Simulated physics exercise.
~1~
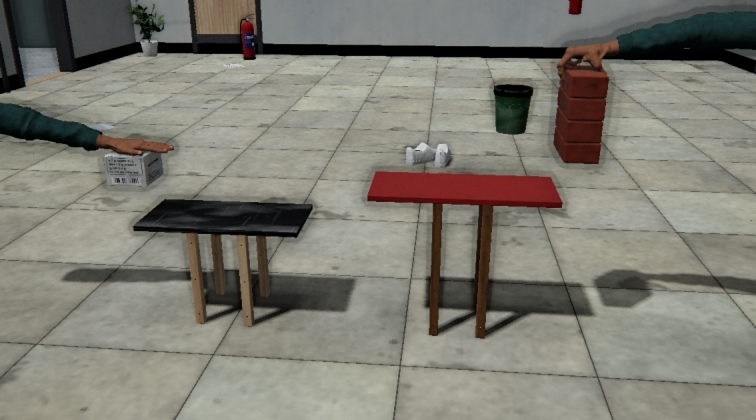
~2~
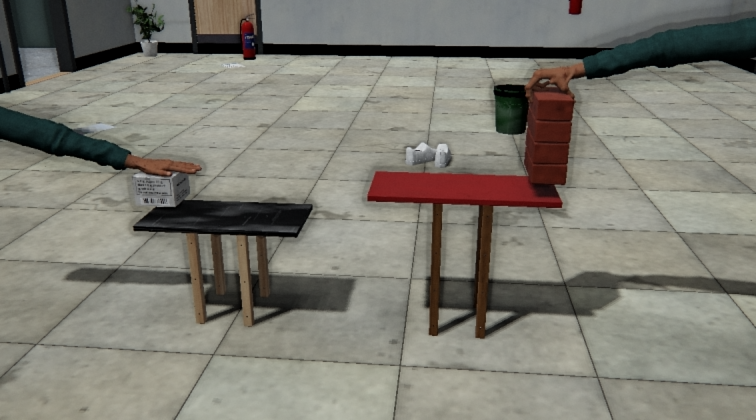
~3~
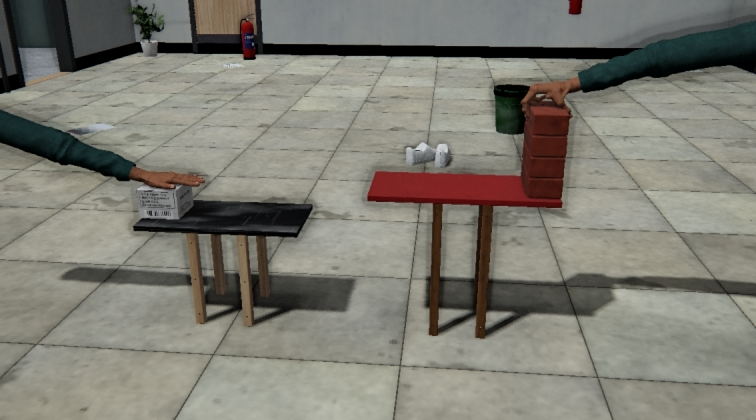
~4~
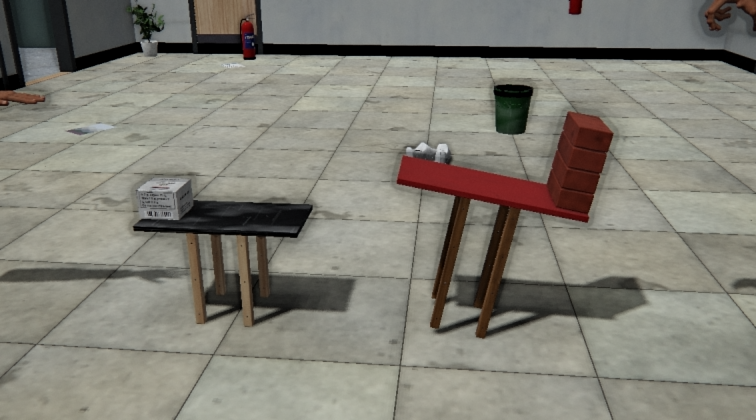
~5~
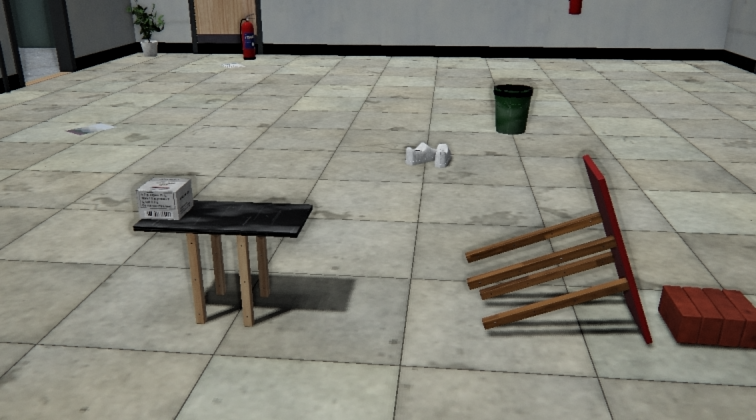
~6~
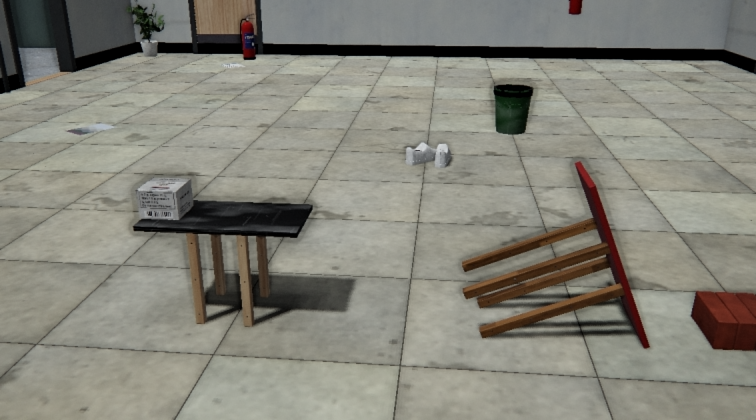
Two hands lowered a pale box onto the left end of a black table and a stack of red bricks onto the right end of a red table, then let go; the red table toppled rightward, spilling the bricks, while the black one stayed standing.
